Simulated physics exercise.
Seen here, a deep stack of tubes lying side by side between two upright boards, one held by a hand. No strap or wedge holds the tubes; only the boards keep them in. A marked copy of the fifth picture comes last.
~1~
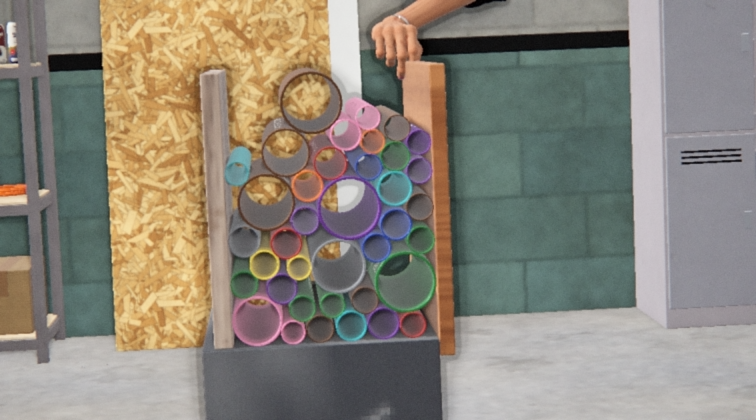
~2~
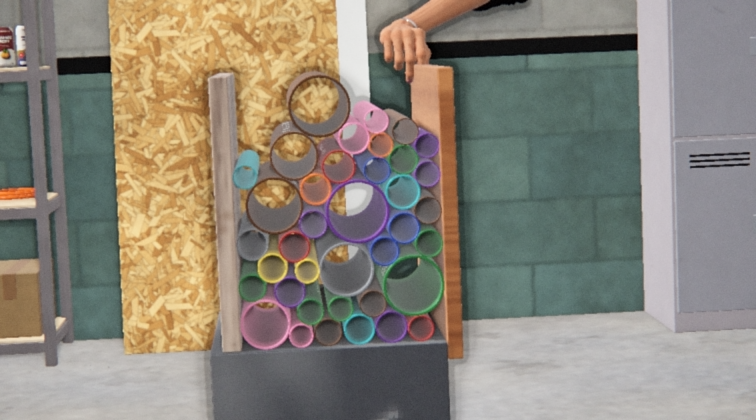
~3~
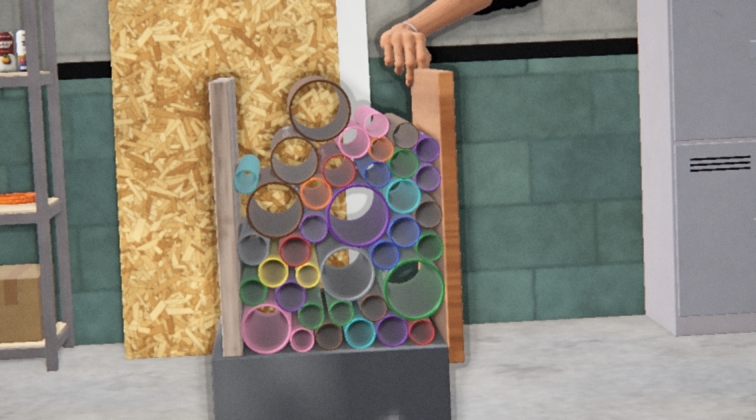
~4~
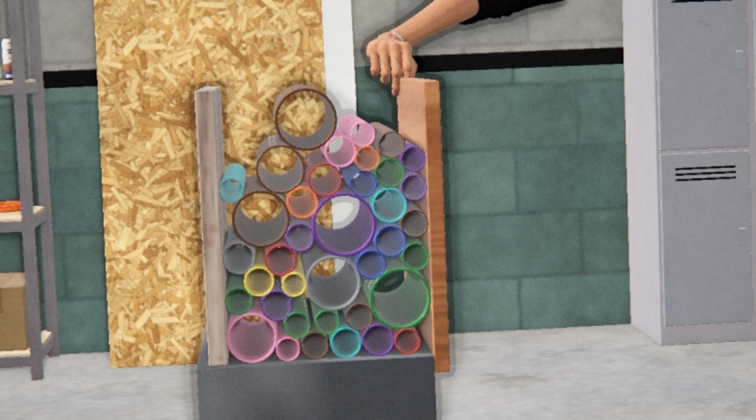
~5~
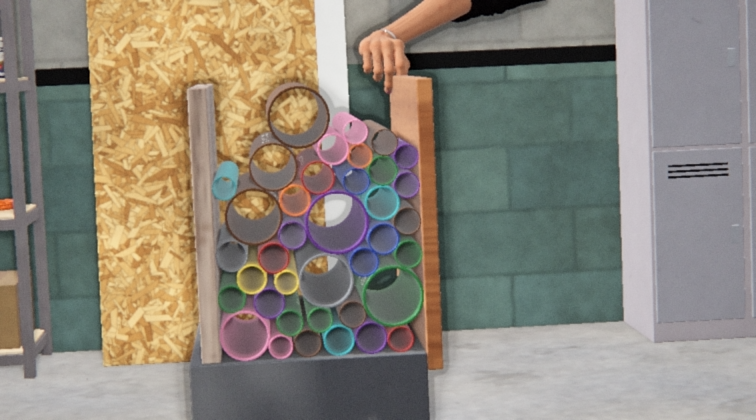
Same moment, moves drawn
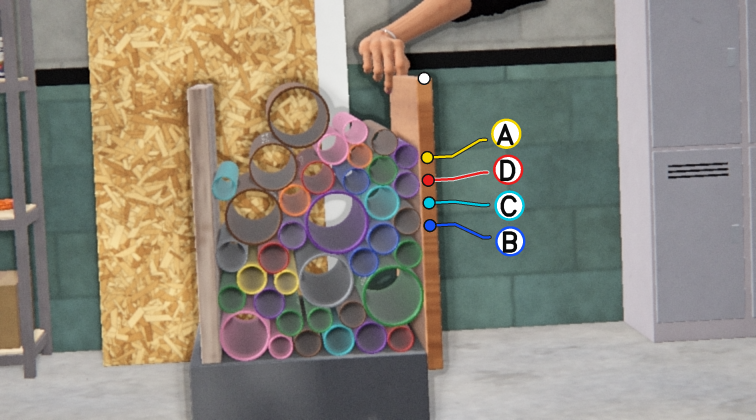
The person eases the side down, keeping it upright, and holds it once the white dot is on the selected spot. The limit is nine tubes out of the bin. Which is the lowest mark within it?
B is the limit.
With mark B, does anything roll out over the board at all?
At B: Yes.
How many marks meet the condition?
Four of the four.
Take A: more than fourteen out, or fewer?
It loses fewer than fourteen.
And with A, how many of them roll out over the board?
It comes to none.
On the marked copy, A at (428, 158); B at (430, 225); C at (429, 203); D at (428, 180); the white dot at (424, 79).
Following B. Soon after the start, top of the board (418, 146).
Later, top of the board (421, 222).
In the end, top of the board (422, 226), about six out over the board.
As for the rest, A none out over the board; C two out over the board; D none out over the board.
